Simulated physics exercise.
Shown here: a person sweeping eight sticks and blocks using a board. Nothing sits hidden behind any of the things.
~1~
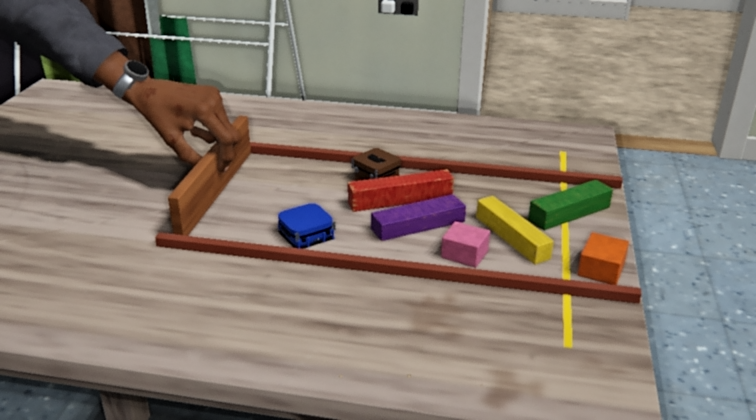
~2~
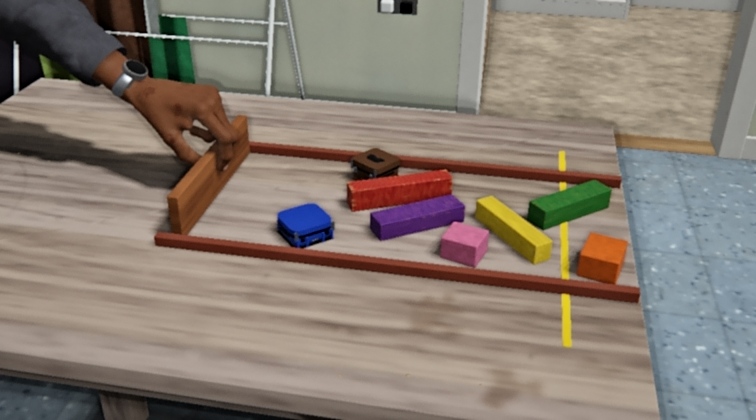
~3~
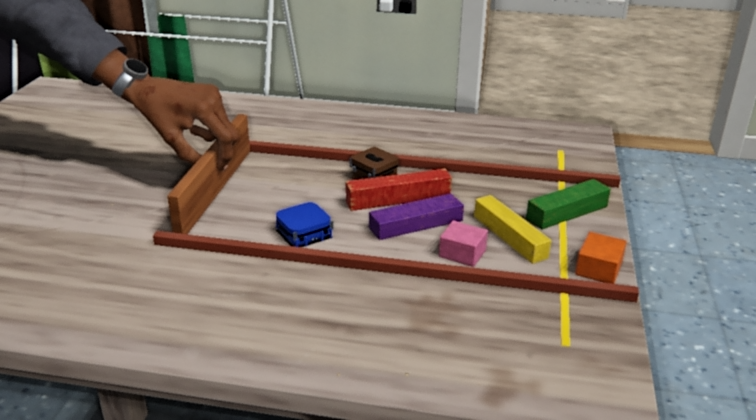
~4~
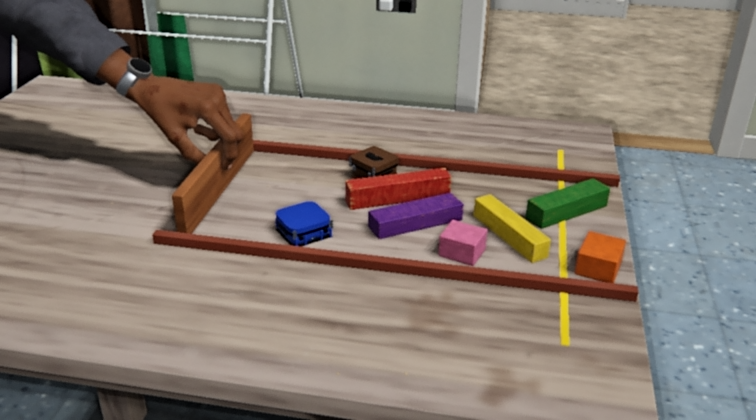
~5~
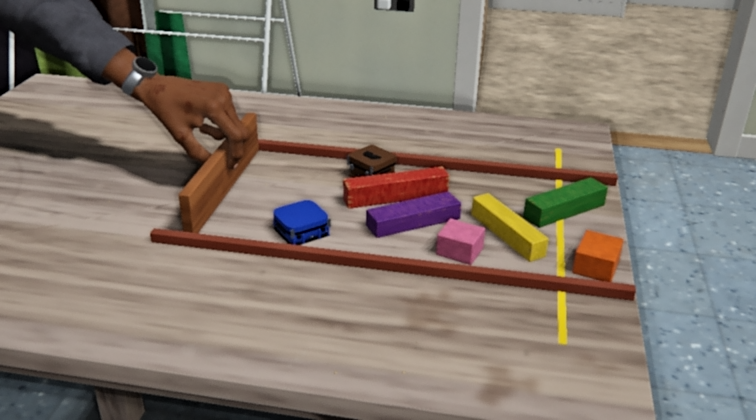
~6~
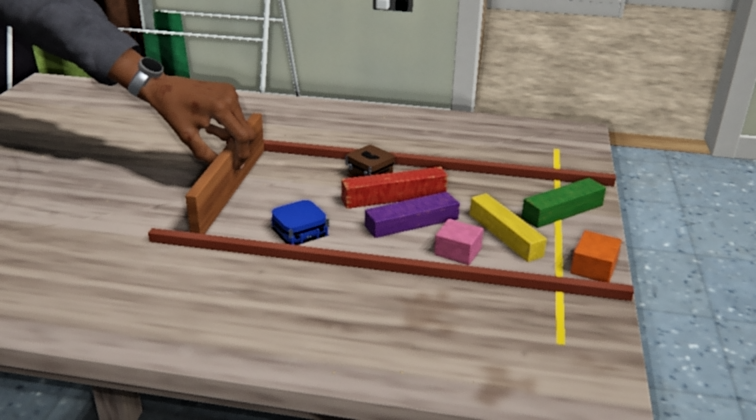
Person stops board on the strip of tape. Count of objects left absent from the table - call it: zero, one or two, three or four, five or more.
My call is three or four.
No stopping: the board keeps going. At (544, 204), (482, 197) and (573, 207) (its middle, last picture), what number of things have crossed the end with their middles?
The numbers are 3, 0 and 4.
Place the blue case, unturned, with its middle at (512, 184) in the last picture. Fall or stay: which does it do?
The blue case falls.
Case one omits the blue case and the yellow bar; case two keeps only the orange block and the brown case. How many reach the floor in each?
You'd get 1 in the first case and 2 in the second one.
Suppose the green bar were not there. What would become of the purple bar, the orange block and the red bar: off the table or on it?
The purple bar: Remains. The orange block: Drops. The red bar: Remains.
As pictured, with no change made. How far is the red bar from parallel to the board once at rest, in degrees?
Angle: Close to 35 degrees.
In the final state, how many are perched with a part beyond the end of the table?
I get 3.
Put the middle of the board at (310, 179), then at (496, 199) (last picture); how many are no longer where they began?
Counts: 1, 8.
A little later, none off yet; orange block at rest near (596, 256); green bar at rest near (564, 202); yellow bar at rest near (506, 226).
Next, none off yet; orange block at rest near (596, 256); green bar shifted a little near (582, 204); yellow bar shifted a little near (539, 230).
When it is over, the number that fall off is three or four; down, yellow bar, green bar and orange block.
